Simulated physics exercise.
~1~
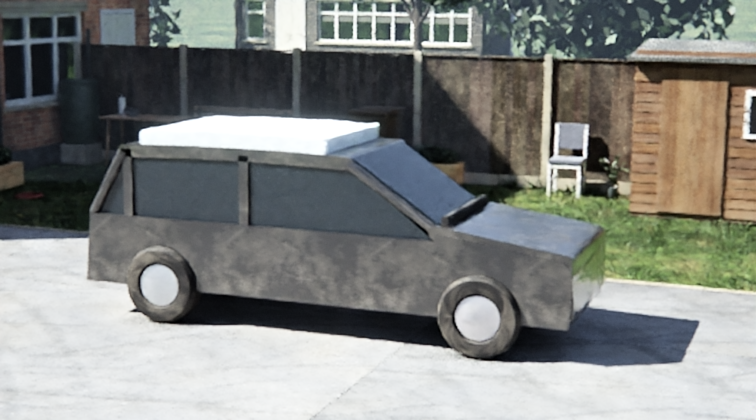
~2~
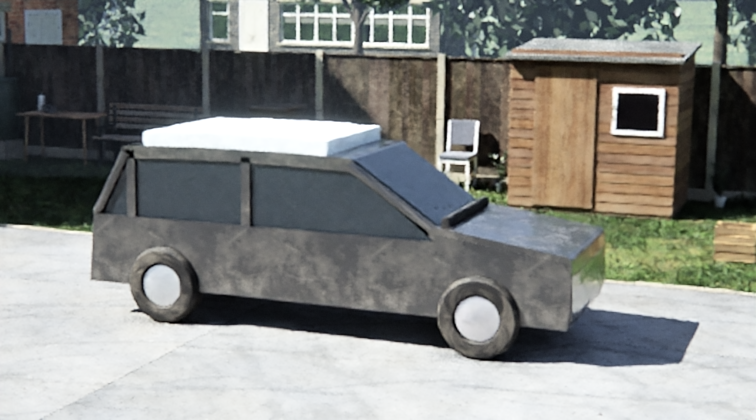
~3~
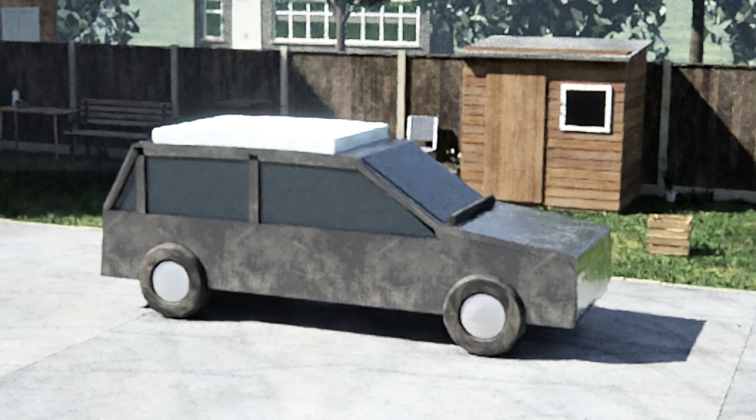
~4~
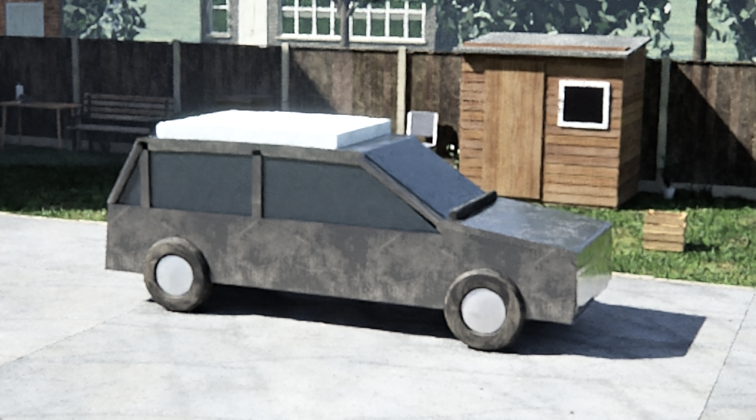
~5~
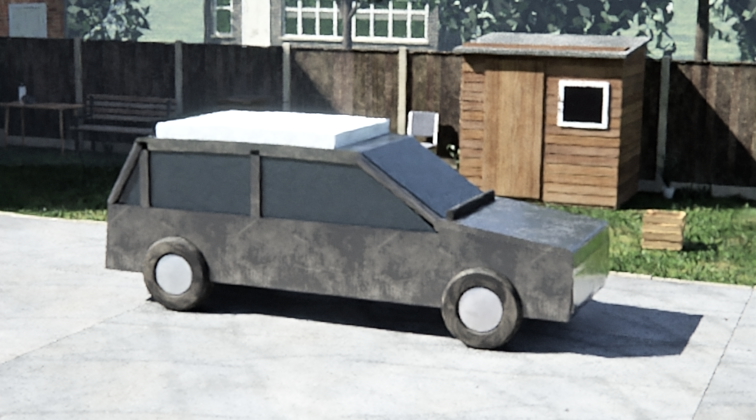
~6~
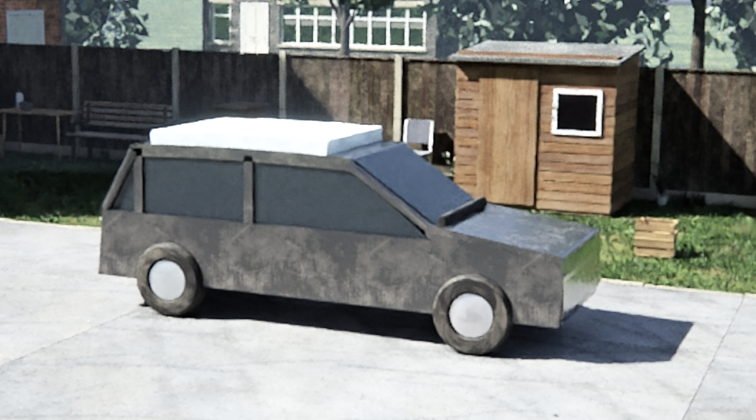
A dark boxy car brakes to a stop, the white snow slab staying on its roof.
